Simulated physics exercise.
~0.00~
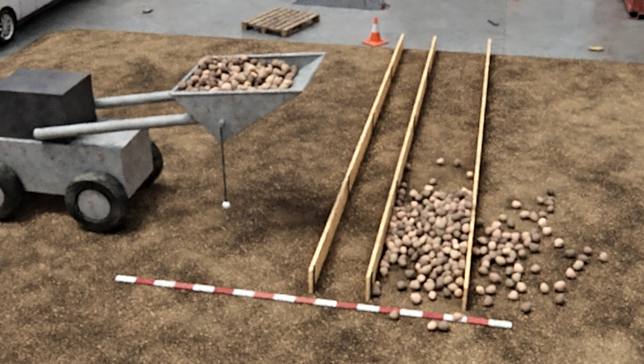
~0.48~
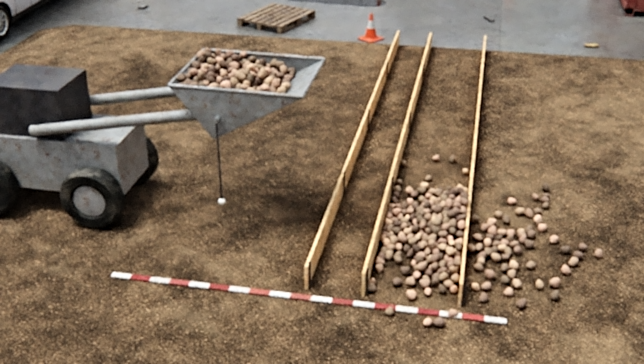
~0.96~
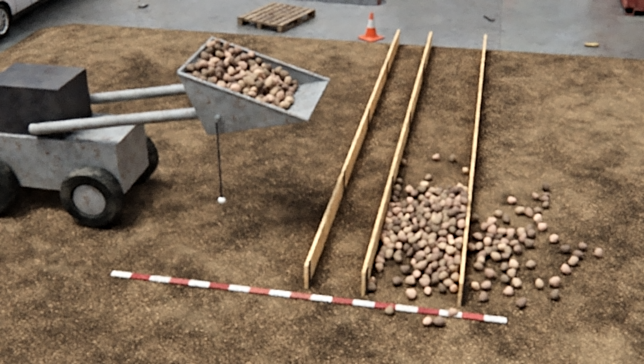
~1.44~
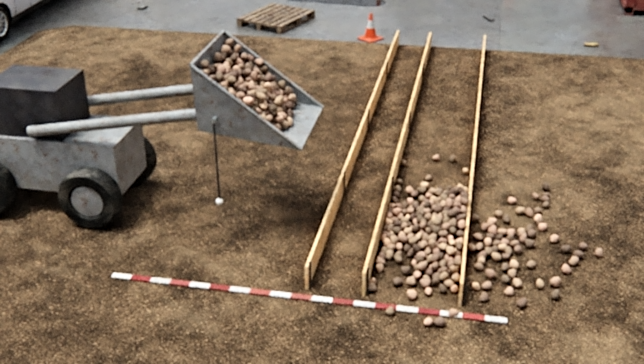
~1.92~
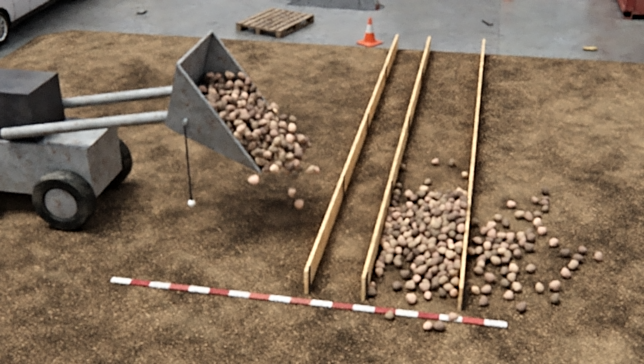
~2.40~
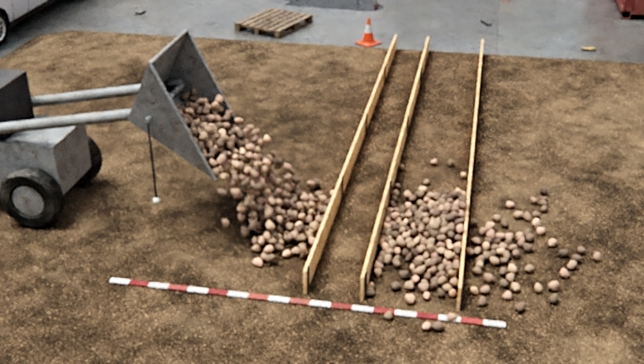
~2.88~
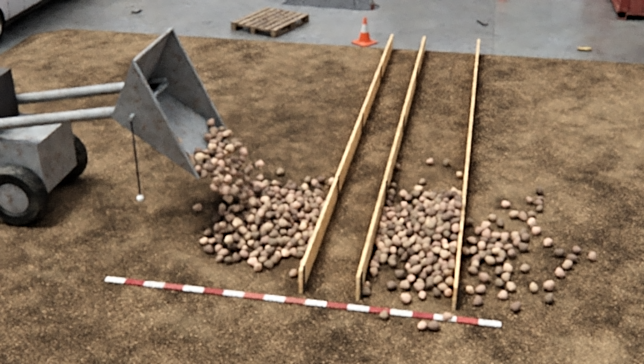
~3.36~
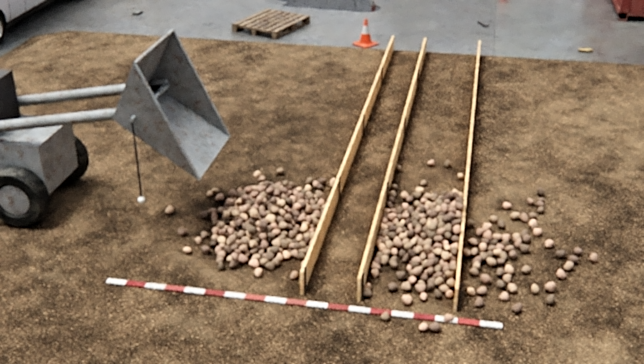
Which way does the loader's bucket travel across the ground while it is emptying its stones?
It moves to the left, away from the wooden planks, as the stones pour out.
